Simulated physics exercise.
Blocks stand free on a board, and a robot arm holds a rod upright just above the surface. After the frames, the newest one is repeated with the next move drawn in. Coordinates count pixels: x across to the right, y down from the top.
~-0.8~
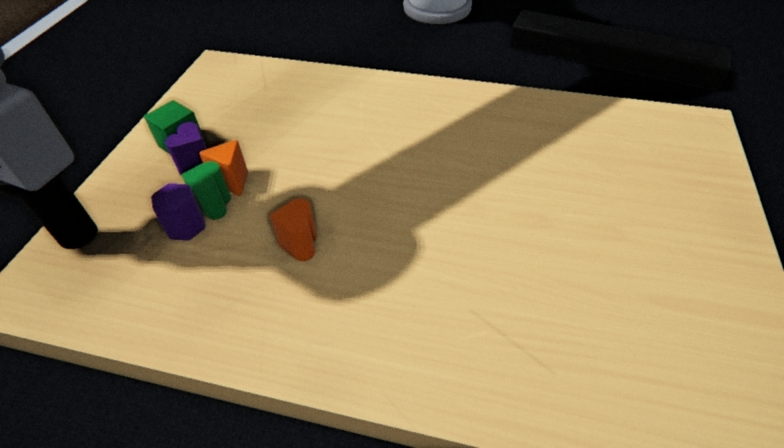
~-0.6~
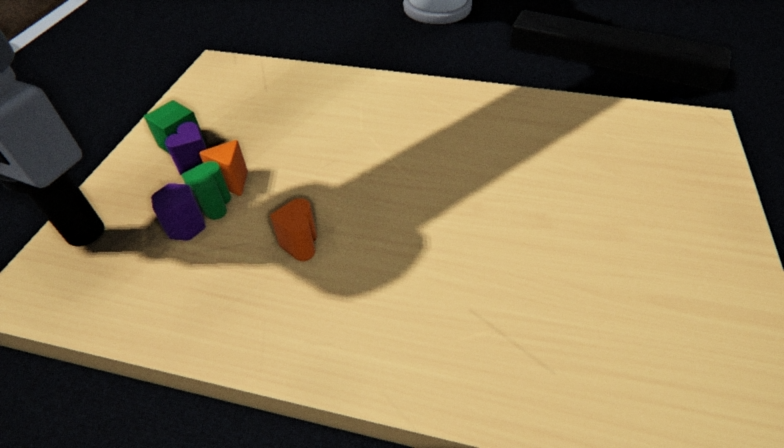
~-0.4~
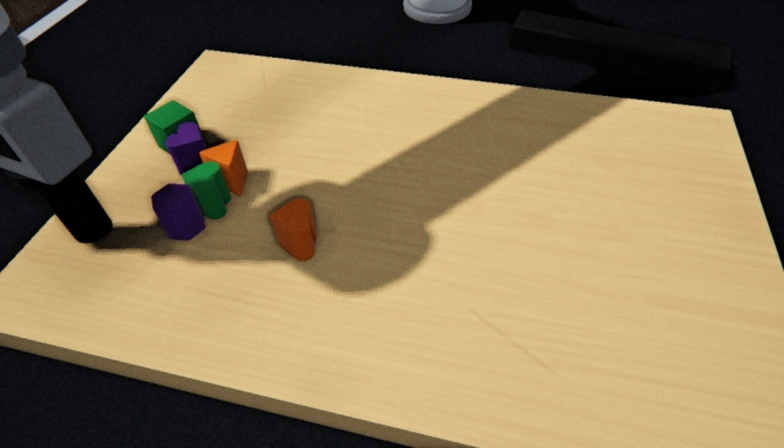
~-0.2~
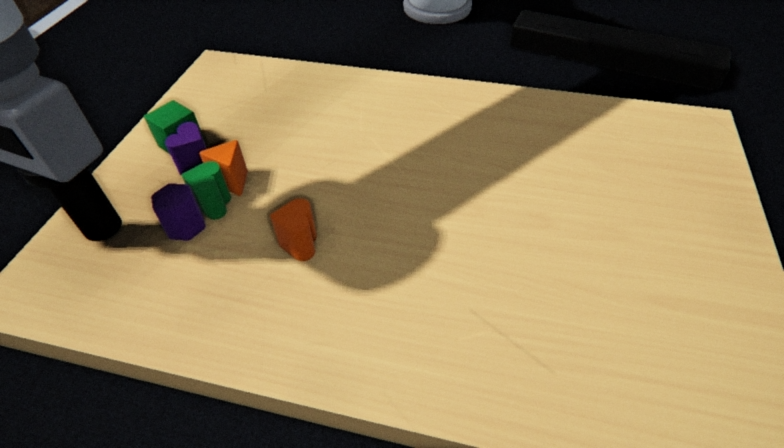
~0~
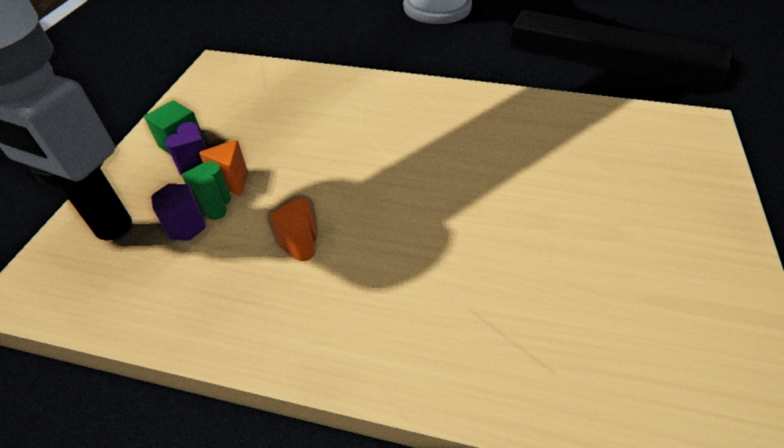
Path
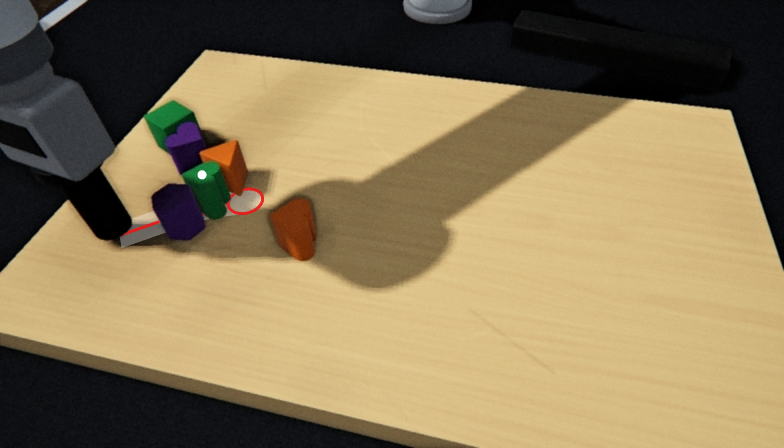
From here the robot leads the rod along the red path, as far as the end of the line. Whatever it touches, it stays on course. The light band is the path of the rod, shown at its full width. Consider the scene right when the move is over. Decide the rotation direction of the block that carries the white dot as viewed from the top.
It makes a counterclockwise turn.
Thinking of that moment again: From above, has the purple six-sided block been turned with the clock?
Yes, it checks out.
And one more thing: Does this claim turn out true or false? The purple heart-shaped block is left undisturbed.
Verdict: True.
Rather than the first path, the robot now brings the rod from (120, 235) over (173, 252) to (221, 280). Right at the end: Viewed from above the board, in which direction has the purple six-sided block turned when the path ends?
From overhead, the rotation is counterclockwise.
Path on the board, from (120, 235) through (184, 213) to (246, 201); the dot is on the green heart-shaped block.
The first path, step by step. One third of the way, rod at (159, 212); purple six-sided block at (182, 195), turned 15° clockwise; green heart-shaped block at (208, 174), turned 20° anticlockwise.
Two thirds of the way, rod at (201, 199); purple six-sided block at (208, 197), turned 85° clockwise; green heart-shaped block at (229, 169), turned 35° anticlockwise; orange three-sided block at (230, 147), turned 35° anticlockwise.
At the end, rod at (242, 192); purple six-sided block at (215, 199), turned 105° clockwise; purple heart-shaped block in place; green heart-shaped block at (267, 160), turned 75° anticlockwise; orange three-sided block at (231, 146), turned 40° anticlockwise.
